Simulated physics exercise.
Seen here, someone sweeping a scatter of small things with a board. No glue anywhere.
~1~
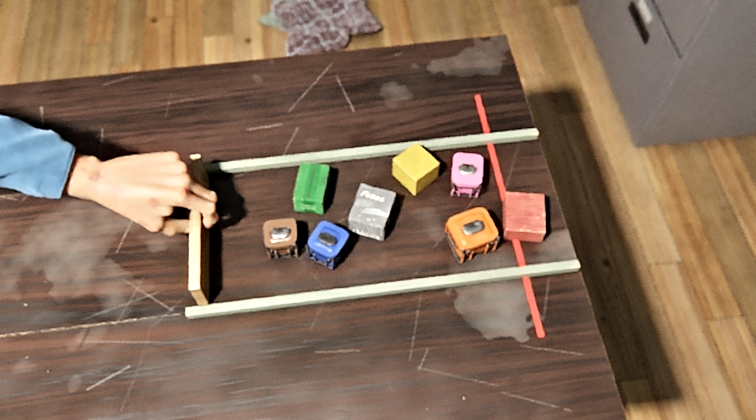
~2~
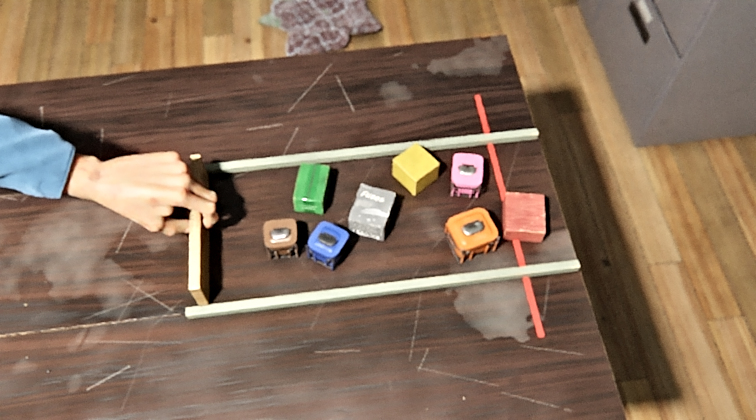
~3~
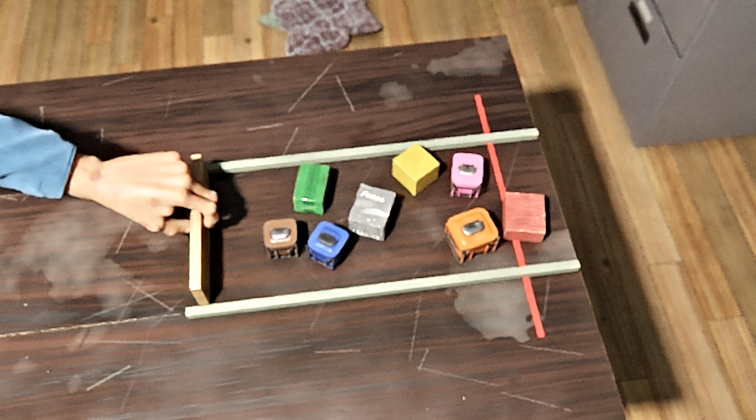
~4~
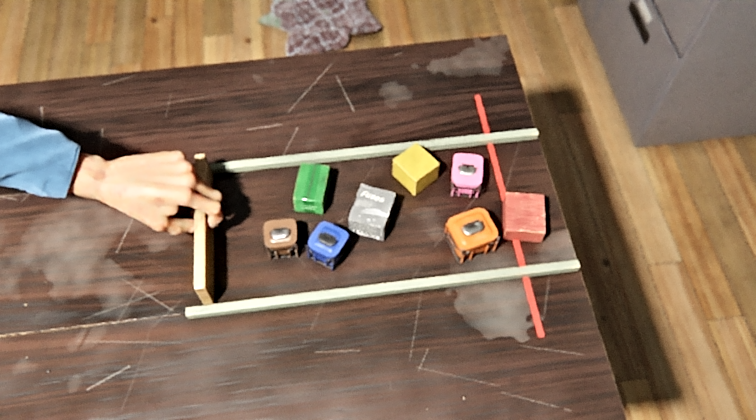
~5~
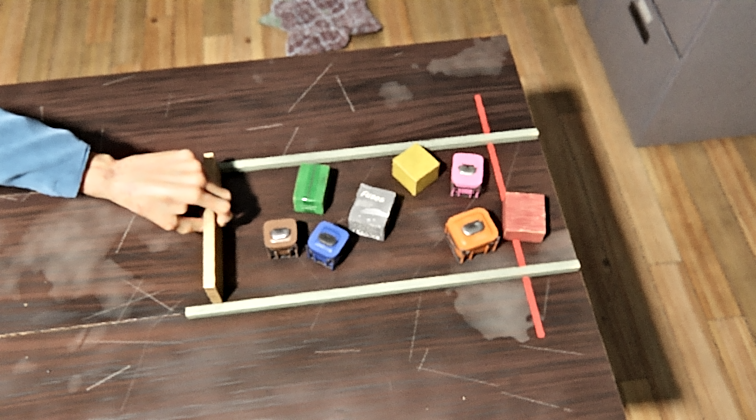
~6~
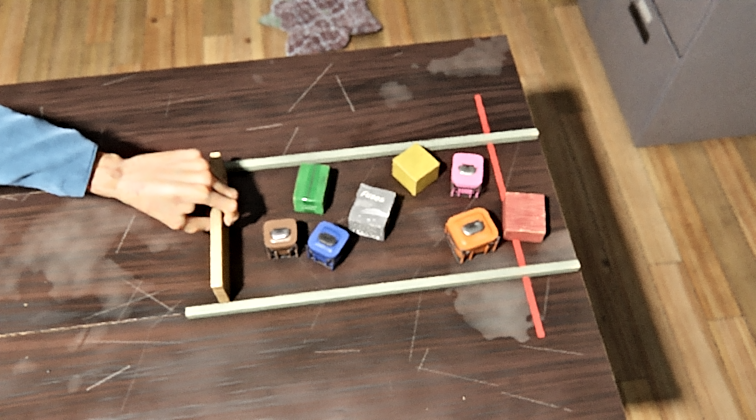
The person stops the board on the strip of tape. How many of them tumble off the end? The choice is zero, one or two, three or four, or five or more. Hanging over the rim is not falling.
Here the number that fall off is one or two.
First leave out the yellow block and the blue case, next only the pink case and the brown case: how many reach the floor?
1 in the first case, 1 in the second.
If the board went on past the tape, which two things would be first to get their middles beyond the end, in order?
Earliest first: The red block, the pink case.
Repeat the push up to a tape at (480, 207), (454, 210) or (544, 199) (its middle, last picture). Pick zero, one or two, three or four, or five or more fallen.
One after another: Just one or two; none at all; five or more.
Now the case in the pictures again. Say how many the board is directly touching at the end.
3 of them.
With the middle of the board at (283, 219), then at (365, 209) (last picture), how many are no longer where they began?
By then 2, and 5.
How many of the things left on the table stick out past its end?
The number is 3.
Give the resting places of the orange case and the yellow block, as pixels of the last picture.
First (570, 228), then (542, 148).
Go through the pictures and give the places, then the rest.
Red block (524, 217); pink case (466, 176); orange case (471, 234); board (200, 228); tape (506, 204), in the first picture.
Pink case (466, 176); blue case (329, 245), in the second picture.
Orange case (471, 235); green box (313, 188), in the third picture.
Red block (524, 217); brown case (282, 239), in the fourth picture.
Pink case (466, 176); yellow block (416, 169), in the fifth picture.
Red block (524, 217); pink case (466, 176); orange case (471, 235); board (220, 226); tape (506, 204), in the sixth picture.
Soon after, none off yet; red block at rest near (524, 217); pink case at rest near (466, 176); orange case at rest near (471, 235).
At rest, the number that fall off is one or two; fallen, pink case and red block.
